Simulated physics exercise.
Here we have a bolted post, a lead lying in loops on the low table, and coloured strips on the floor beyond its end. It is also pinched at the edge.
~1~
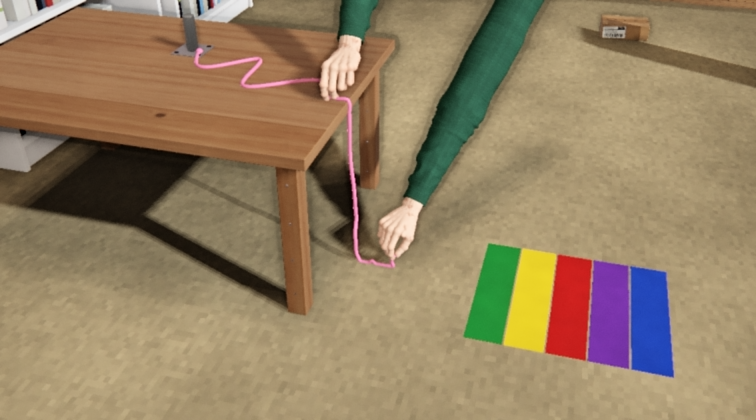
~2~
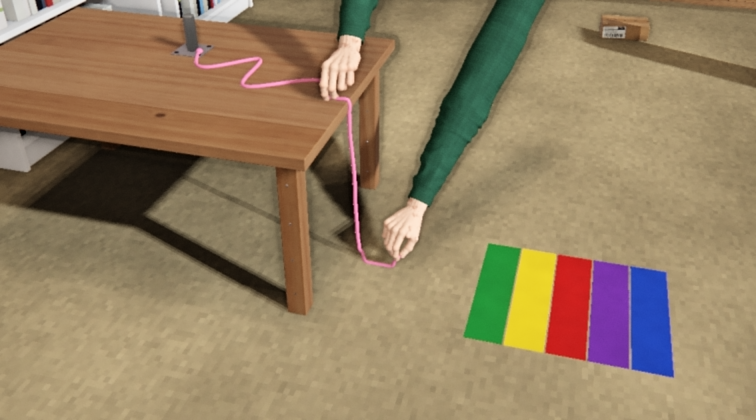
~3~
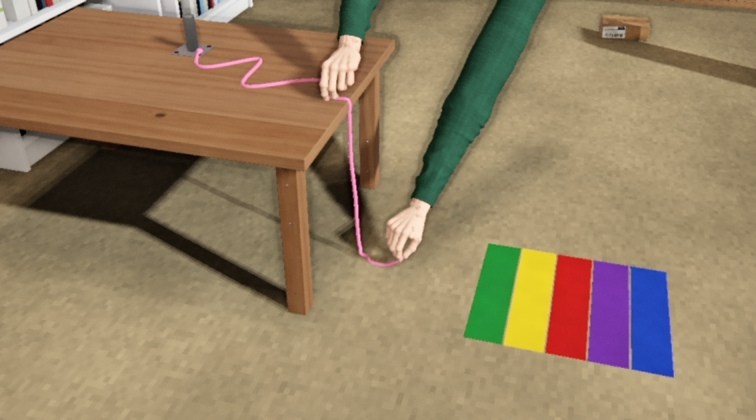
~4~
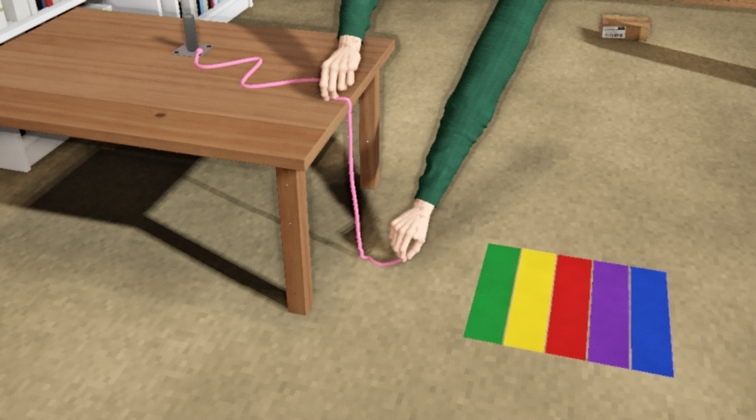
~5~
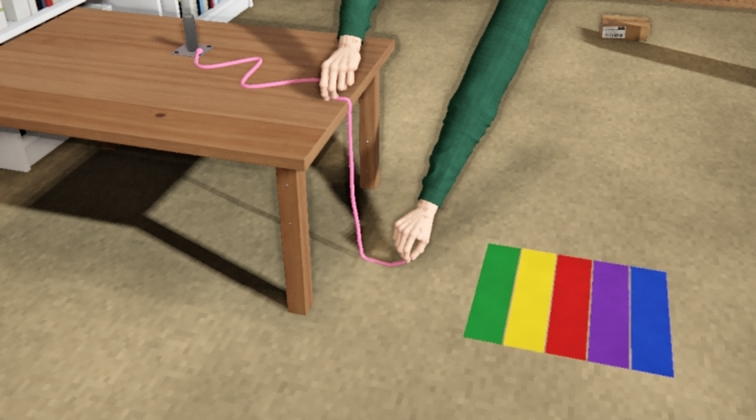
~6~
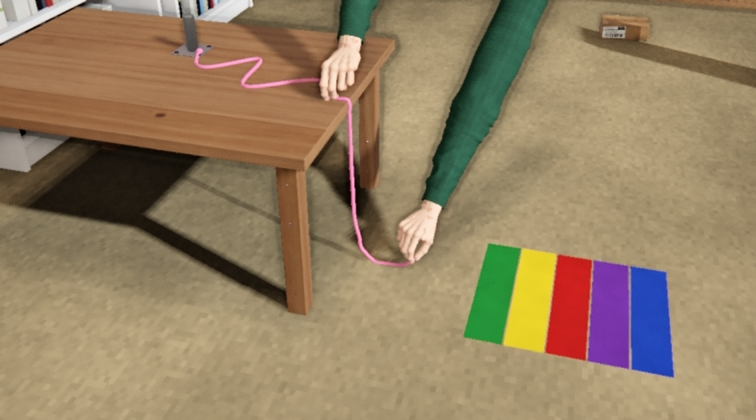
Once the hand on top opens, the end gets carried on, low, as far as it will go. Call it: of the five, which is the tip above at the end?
The blue strip.
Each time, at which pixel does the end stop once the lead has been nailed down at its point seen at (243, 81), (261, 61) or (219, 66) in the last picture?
First try near (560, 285), second near (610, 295), third near (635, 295).
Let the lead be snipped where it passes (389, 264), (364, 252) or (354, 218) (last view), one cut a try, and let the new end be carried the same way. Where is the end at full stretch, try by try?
Try 1: (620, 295); try 2: (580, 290); try 3: (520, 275).
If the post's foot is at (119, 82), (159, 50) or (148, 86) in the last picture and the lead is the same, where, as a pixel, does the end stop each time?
About (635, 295), then (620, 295), then (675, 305).
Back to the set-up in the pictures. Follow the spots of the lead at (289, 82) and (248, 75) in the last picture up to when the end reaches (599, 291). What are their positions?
(365, 118), then (318, 80).
Early on, end near (599, 291); over purple.
Midway, end near (639, 298); over blue.
At the end of the slack, end near (664, 302); over blue. The blue one.
